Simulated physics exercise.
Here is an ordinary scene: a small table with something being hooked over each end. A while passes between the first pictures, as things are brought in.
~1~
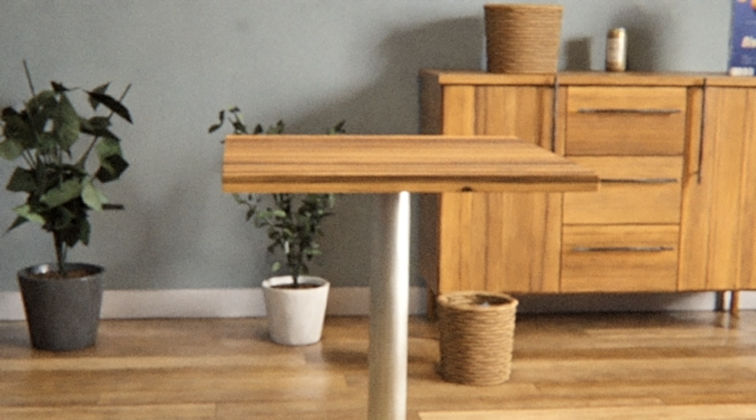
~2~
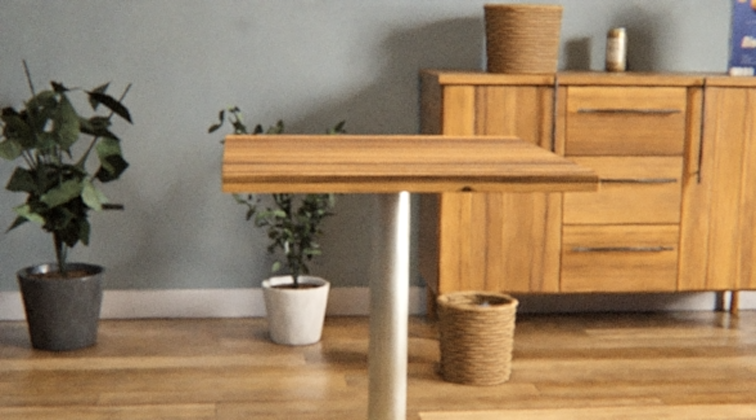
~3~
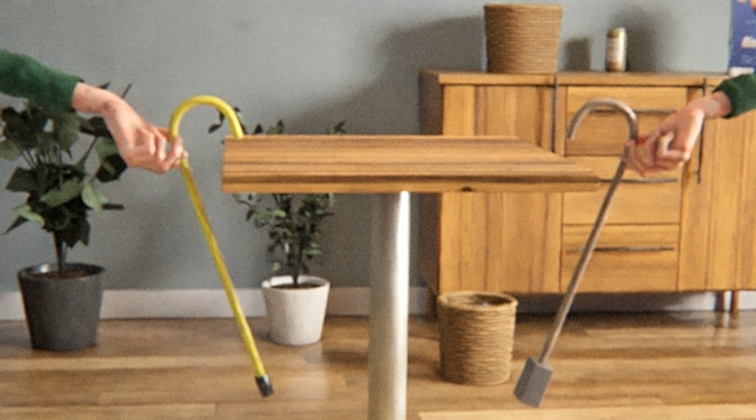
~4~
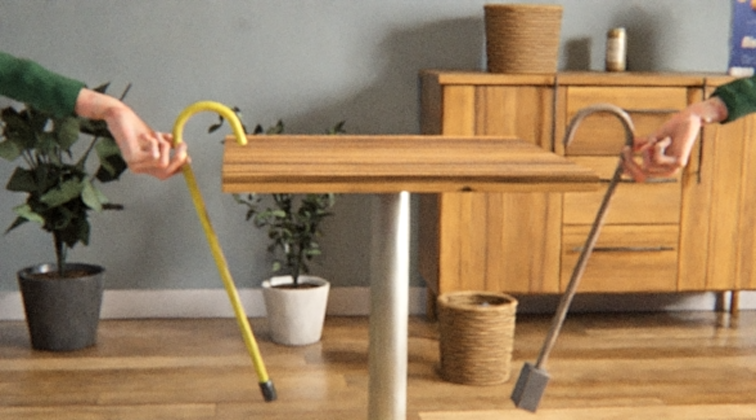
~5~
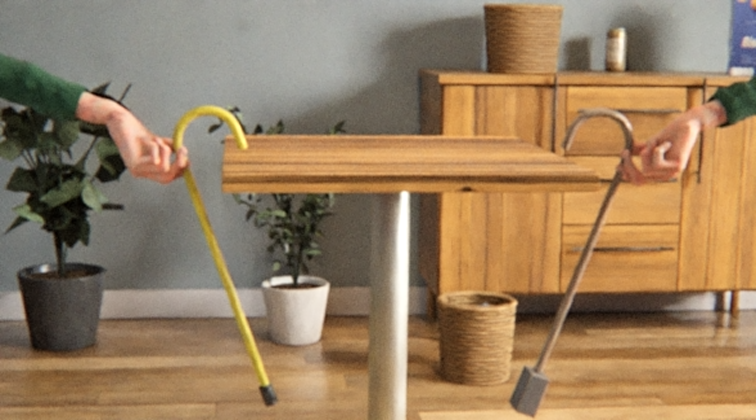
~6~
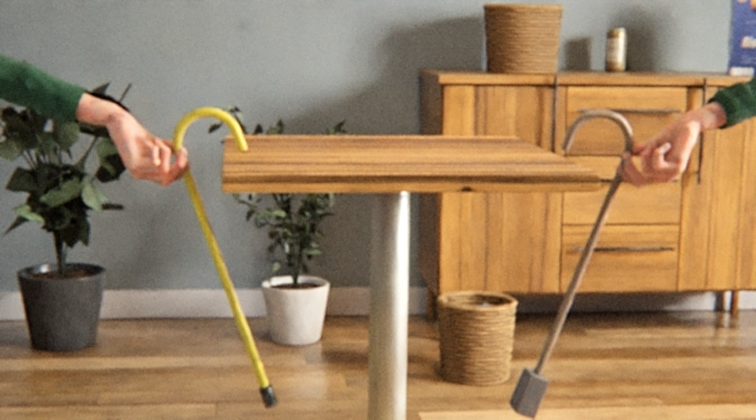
In a room with potted plants and a wooden sideboard, a small table stands alone; then two hands bring in a yellow cane at its left end and a grey, block-ended stick at its right, shifting them slightly.
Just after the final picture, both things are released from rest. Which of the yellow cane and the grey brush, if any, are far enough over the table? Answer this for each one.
The yellow cane is far enough, the grey brush is not far enough.
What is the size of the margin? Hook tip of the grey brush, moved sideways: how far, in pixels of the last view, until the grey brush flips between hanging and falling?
About 12 pixels to the left.
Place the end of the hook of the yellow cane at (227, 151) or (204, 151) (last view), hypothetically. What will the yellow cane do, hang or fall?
One after the other, it stays caught and plunges.
Then, 0.42 s later than the last frame, yellow cane at rest near (247, 257); grey brush dropping near (586, 395).
When it is over, the yellow cane hangs from the table, near (248, 257); the grey brush slips off.
